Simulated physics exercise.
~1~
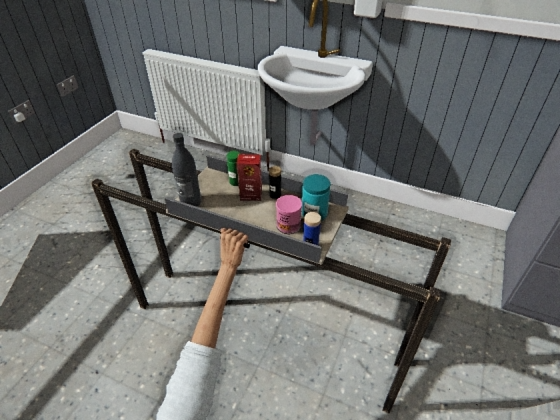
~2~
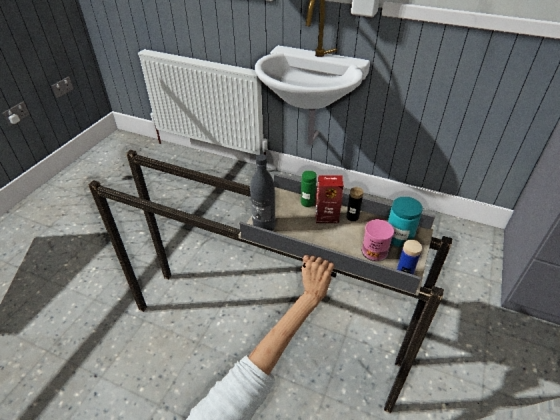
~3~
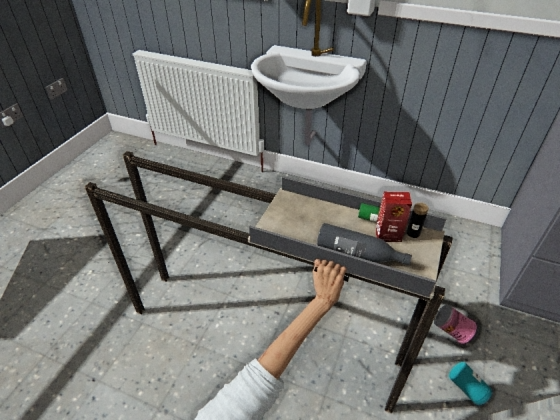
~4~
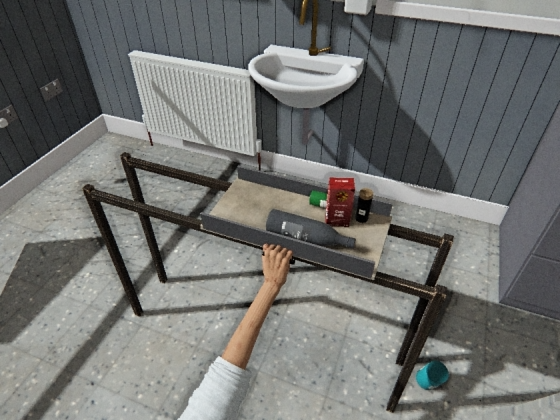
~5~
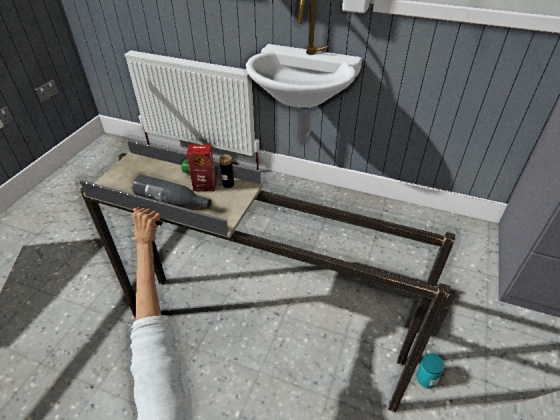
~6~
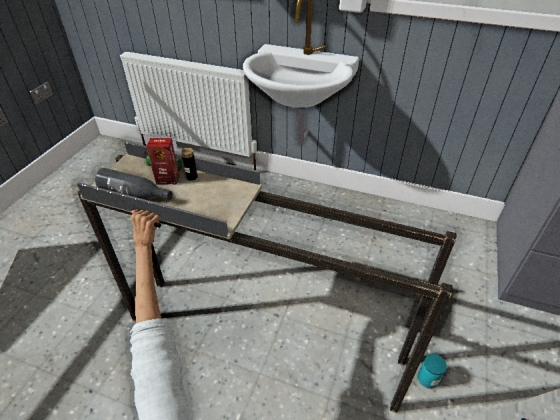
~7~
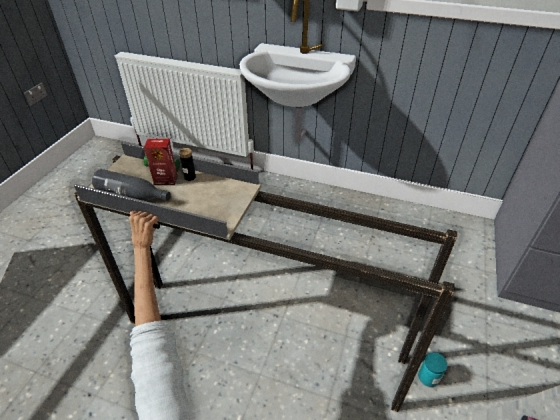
We see a hand slide a loaded tray right along a metal frame, where the pink and turquoise containers fall off and the grey bottle and green shaker topple. The hand then moves the tray to the left end, where the red carton and black shaker remain standing.
